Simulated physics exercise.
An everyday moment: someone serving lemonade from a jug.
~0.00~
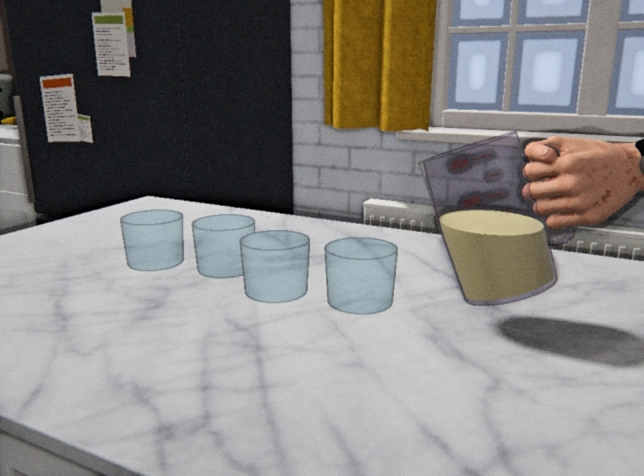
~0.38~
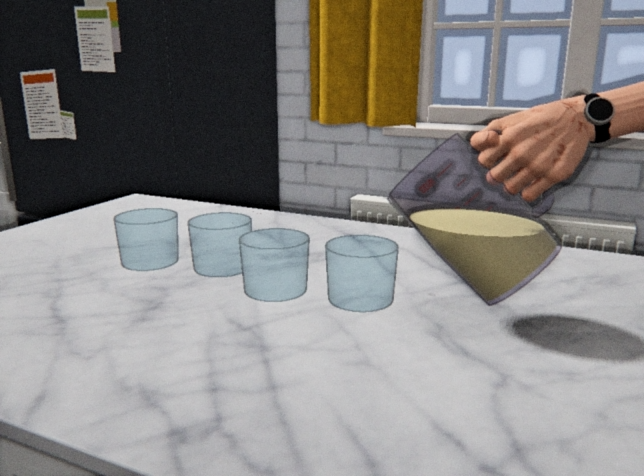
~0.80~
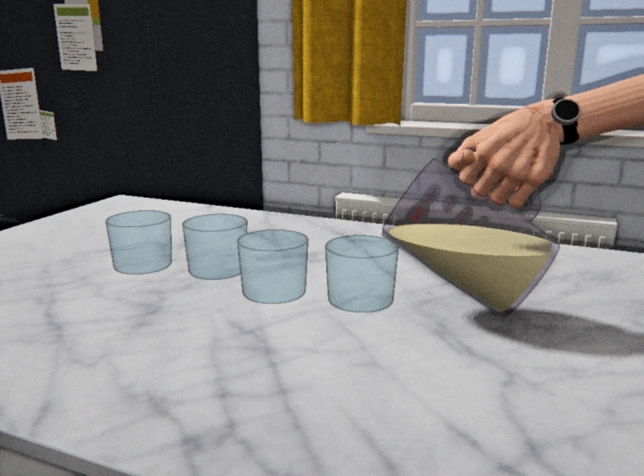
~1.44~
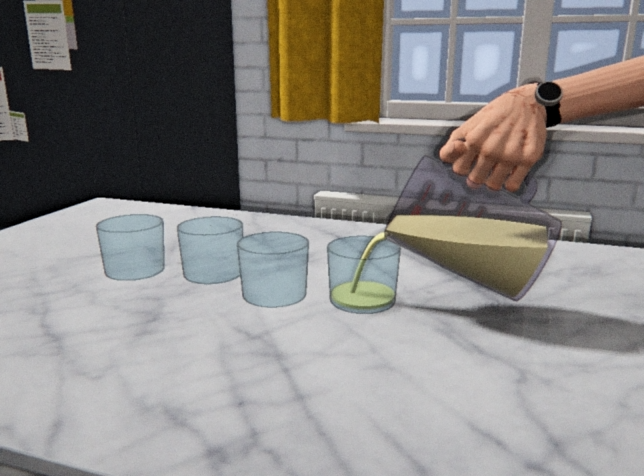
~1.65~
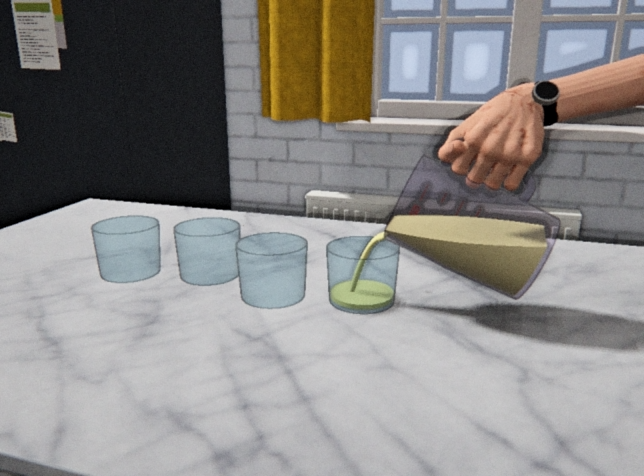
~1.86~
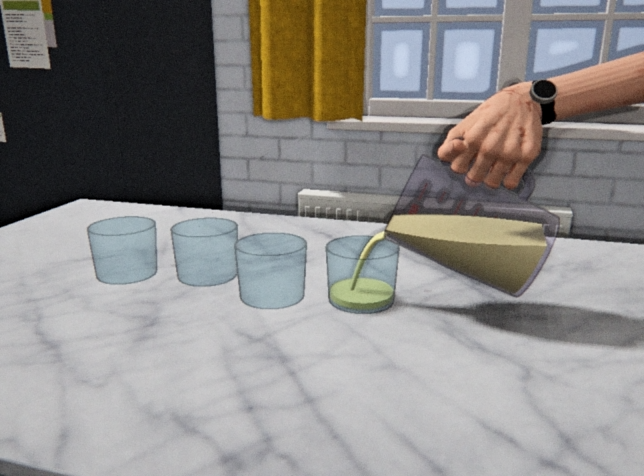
The video shows a hand tilting a jug of lemonade beside four glasses on a marble surface, then pouring a thin stream into the rightmost glass, where a shallow layer of liquid sits while the other three remain empty.
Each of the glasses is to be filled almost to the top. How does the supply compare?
What the jug holds does not stretch that far.
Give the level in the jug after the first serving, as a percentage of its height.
I make it 20 per cent.
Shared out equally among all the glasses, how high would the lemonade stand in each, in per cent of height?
Close to 45 %.
After 4.7 s, the first is about half full.
After 13.6 s, the first is done and the jug has about half of its load.
After 40.0 s, the jug is empty with one filled and the next at nearly all of a serving.
